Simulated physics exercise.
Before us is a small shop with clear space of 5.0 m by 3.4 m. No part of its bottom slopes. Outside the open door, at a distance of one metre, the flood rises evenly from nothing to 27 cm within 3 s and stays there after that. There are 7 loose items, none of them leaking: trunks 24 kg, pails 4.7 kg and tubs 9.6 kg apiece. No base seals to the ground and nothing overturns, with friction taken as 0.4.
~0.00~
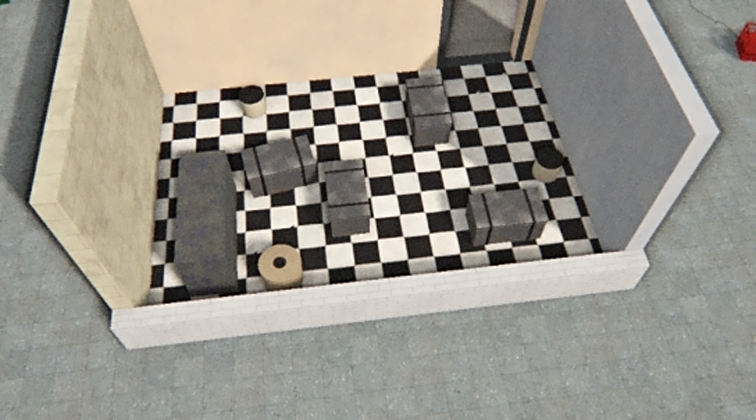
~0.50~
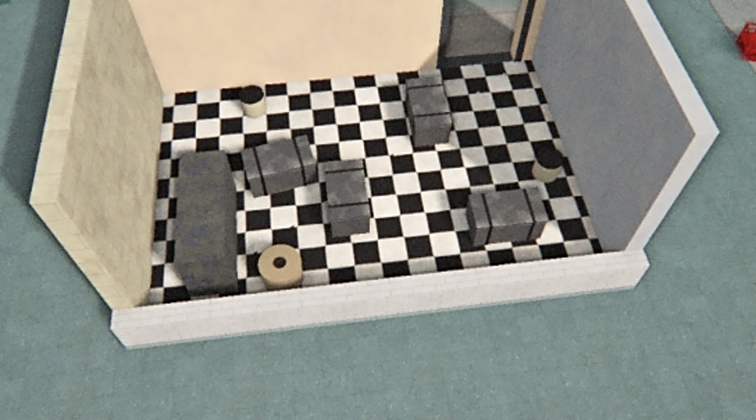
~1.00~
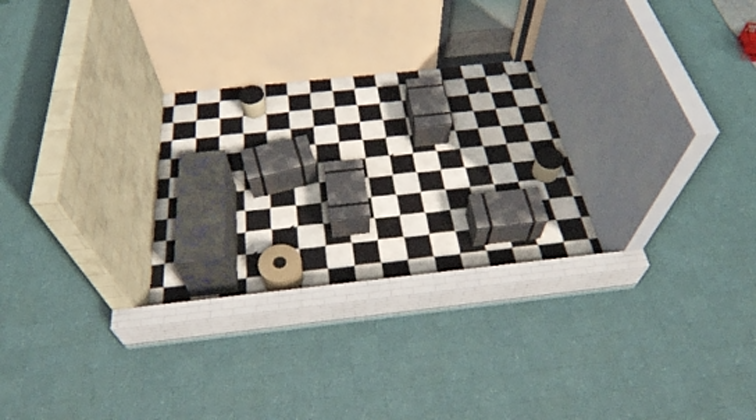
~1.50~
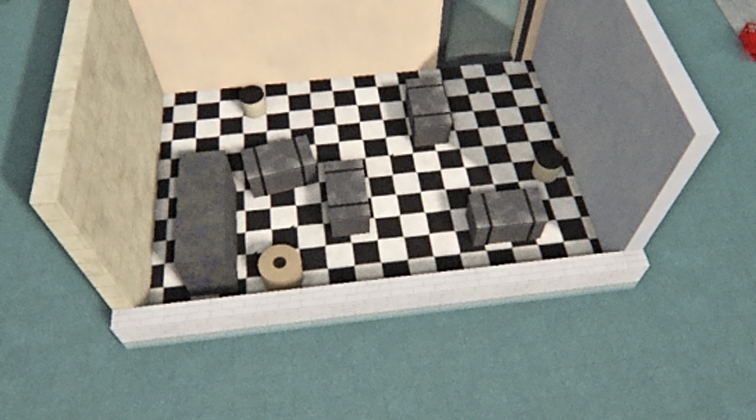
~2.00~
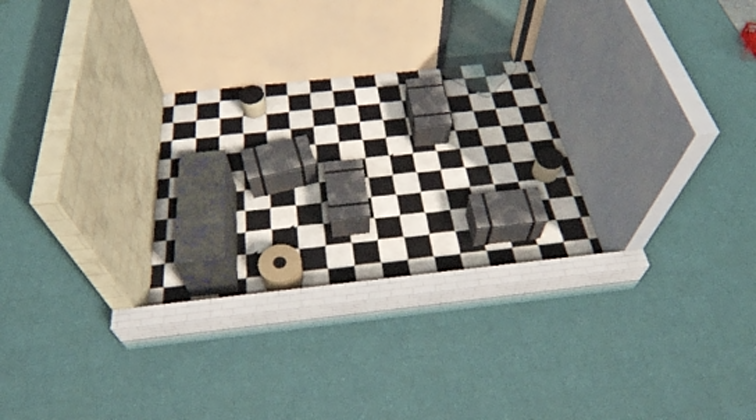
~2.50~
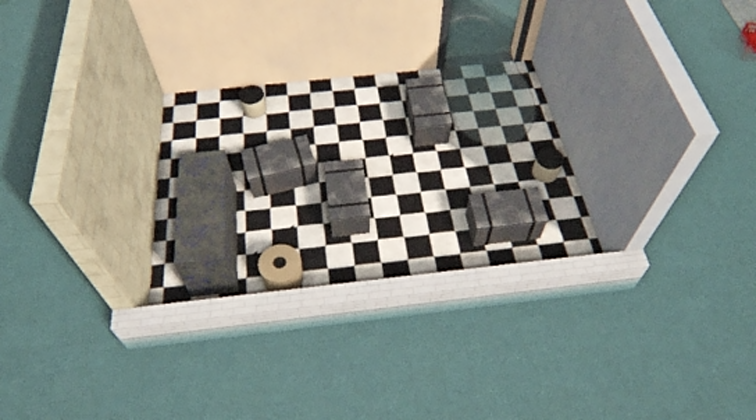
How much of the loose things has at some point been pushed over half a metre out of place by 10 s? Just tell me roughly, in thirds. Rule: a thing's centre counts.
Most: Two thirds or more.
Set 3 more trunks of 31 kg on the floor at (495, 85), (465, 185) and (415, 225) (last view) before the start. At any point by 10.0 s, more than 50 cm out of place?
So the first ends up past the threshold, the second past the threshold, the third past the threshold.
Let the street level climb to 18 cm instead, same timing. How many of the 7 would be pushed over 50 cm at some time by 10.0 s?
In that case the number is 2.
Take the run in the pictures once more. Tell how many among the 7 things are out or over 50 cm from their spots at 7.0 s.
By then the count is 2.
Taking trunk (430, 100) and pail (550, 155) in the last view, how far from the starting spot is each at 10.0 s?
First 50 cm, then 300 cm.
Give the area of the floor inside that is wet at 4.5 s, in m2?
Wet area: Approx. 7.5 m2.
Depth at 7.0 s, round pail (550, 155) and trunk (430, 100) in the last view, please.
Around 14 cm and 3 cm.
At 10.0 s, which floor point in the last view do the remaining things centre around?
I'd put it close to (295, 140) in the last view.
After 3.5 s 0 of 7 are over 50 cm from their spots; 0 afloat.
After 4.5 s 2 of 7 are over 50 cm from their spots; 1 afloat.
After 7.0 s 2 of 7 are over 50 cm from their spots; 3 afloat.
After 10.0 s 6 of 7 are over 50 cm from their spots, and 6 have been at some point; 3 afloat.
